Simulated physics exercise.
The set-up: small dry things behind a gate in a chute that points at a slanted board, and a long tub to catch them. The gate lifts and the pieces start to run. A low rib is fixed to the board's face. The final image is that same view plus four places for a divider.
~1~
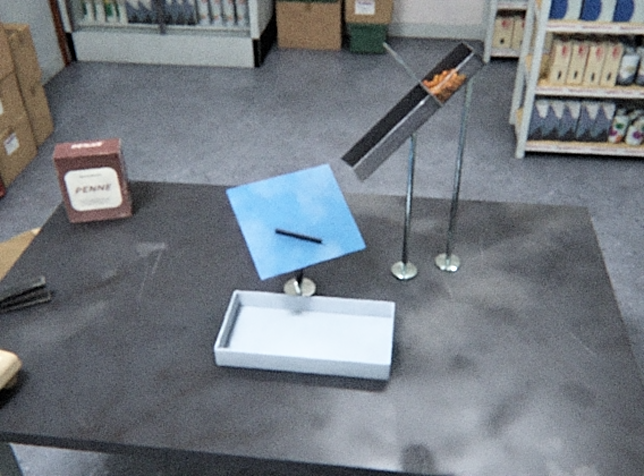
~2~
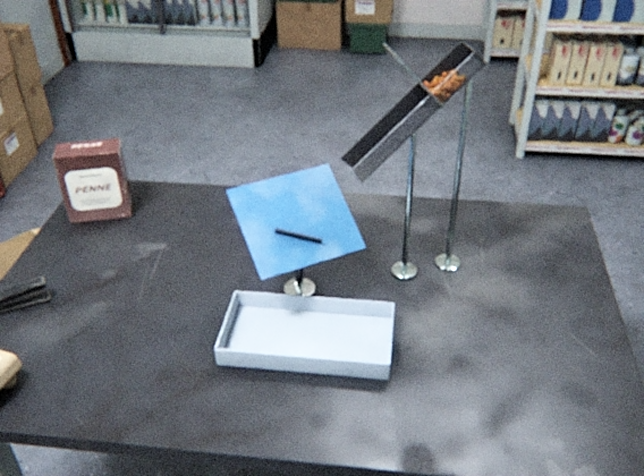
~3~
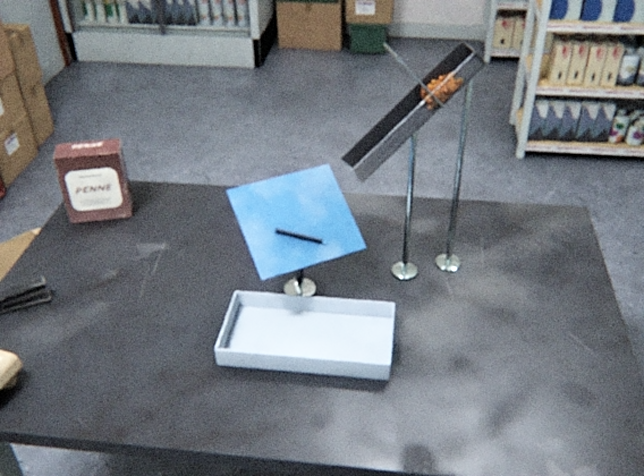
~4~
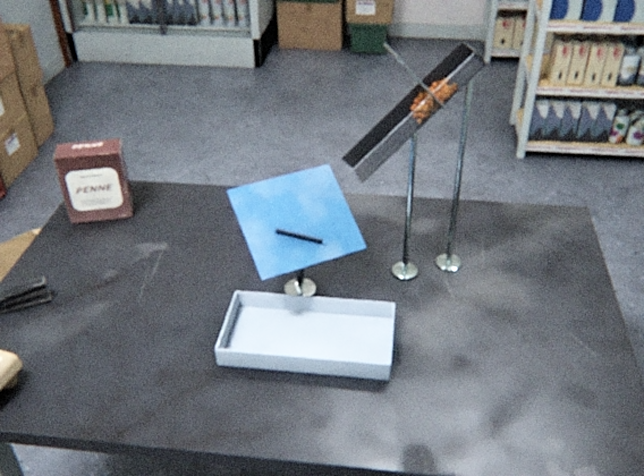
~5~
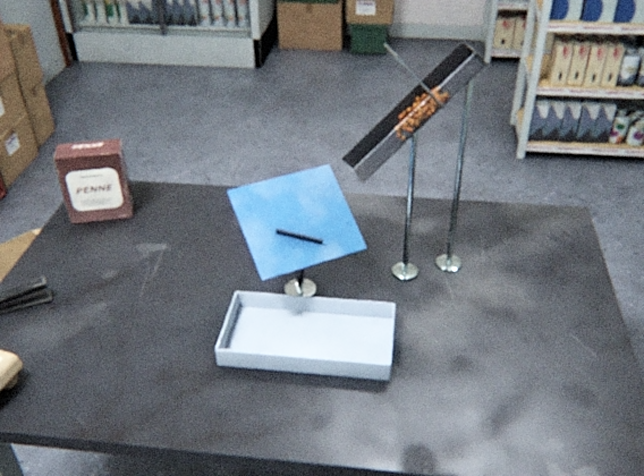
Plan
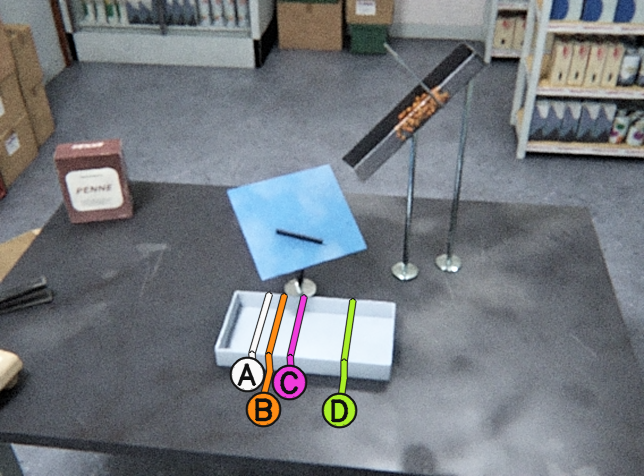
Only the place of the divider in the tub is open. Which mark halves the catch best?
I would pick line D.
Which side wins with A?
More lands on the right.
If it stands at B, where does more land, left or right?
The right side.
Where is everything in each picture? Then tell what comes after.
Load behind the gate at (442, 85), cereal balls; lip of the chute at (357, 176), sloping fairly steeply, in the first frame.
Middle of the board at (297, 219), tilted fairly steeply; middle of its low edge at (315, 263); of its high edge at (279, 177), in the second frame.
Front corners of the tub at (216, 349) and (389, 364), empty; front of the load at (431, 107), in the third frame.
Middle of the load at (432, 99); its front at (420, 121), about a quarter of the way to the lip; rib from (276, 229) to (323, 240), in the fourth frame.
Middle of the load at (421, 109); its front at (399, 135), about half of the way to the lip, in the fifth frame.
On the marked copy, line A crosses the front rim at (252, 352); line B crosses the front rim at (268, 354); line C crosses the front rim at (290, 356); line D crosses the front rim at (344, 360).
With A, of what is caught, none on the left of the divider, all on the right.
With B, of what is caught, a small part on the left of the divider, nearly all on the right.
With C, of what is caught, a small part on the left of the divider, nearly all on the right.
With D, of what is caught, about half on the left of the divider, about half on the right.
